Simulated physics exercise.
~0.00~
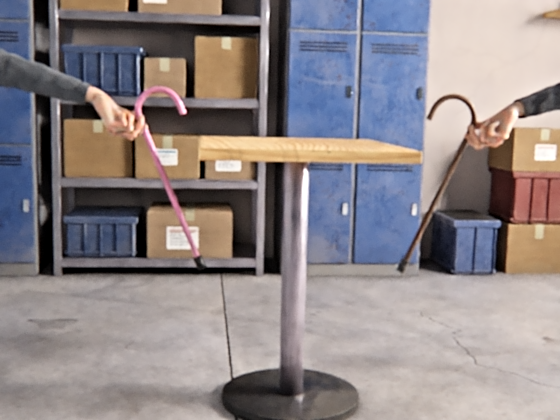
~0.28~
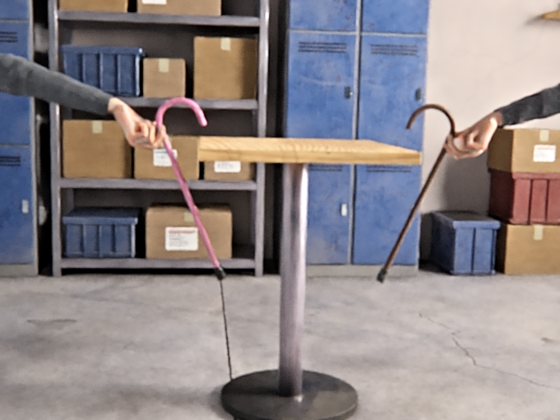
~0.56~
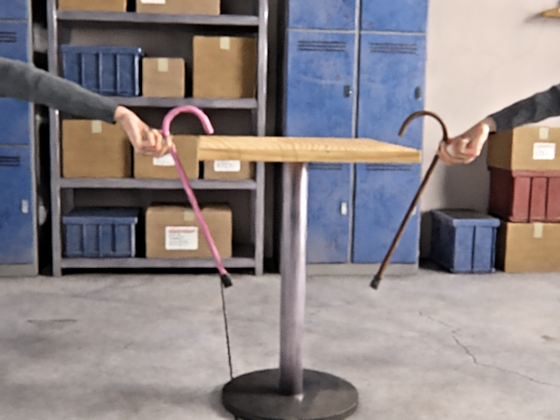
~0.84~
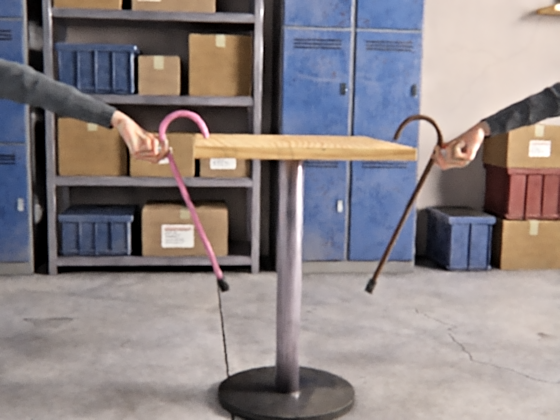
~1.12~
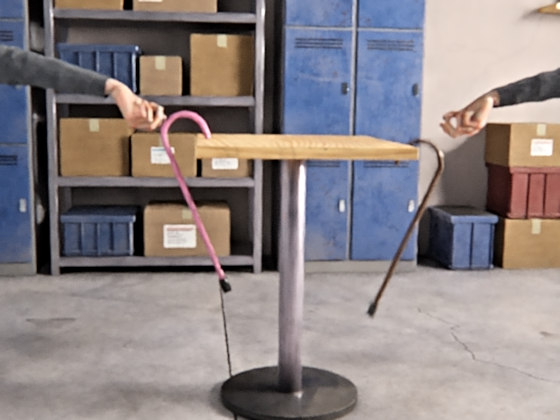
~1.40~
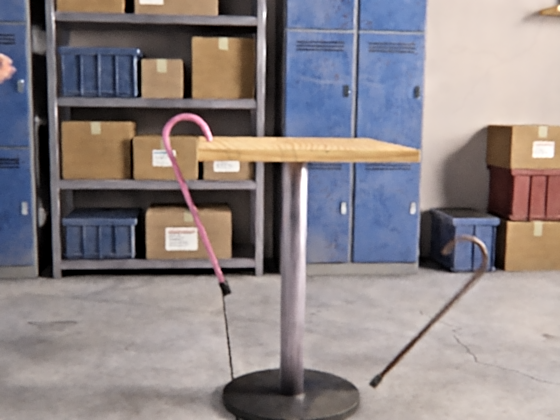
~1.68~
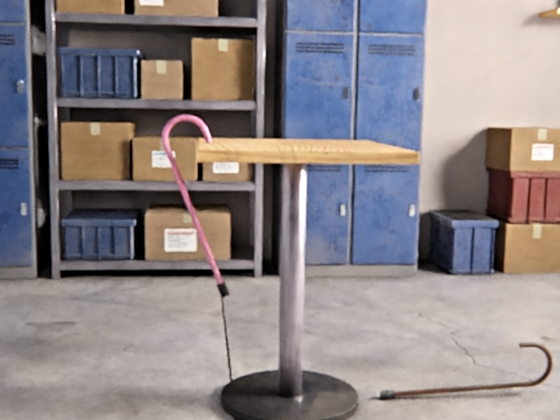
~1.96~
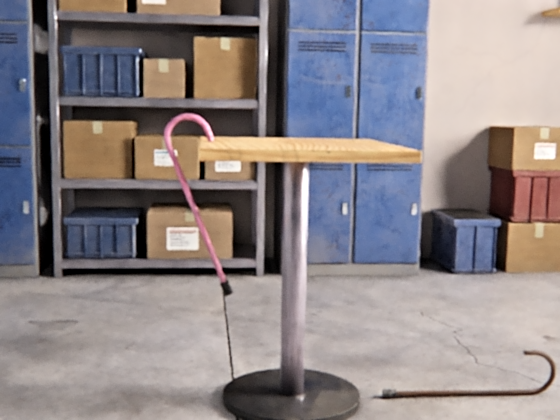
In a storage room with blue lockers and shelves of boxes, a small table with a wooden top stands on a concrete floor. Two hands reach in from opposite sides, the left one holding a pink cane and the right one a brown cane. They bring the canes inward and set the curved handles at the table's edges, then let go and draw back. The brown cane slips off the right edge, tips as it drops, and ends up lying on the floor. The pink cane stays hooked on the left edge, a thin dark line running down from its tip.
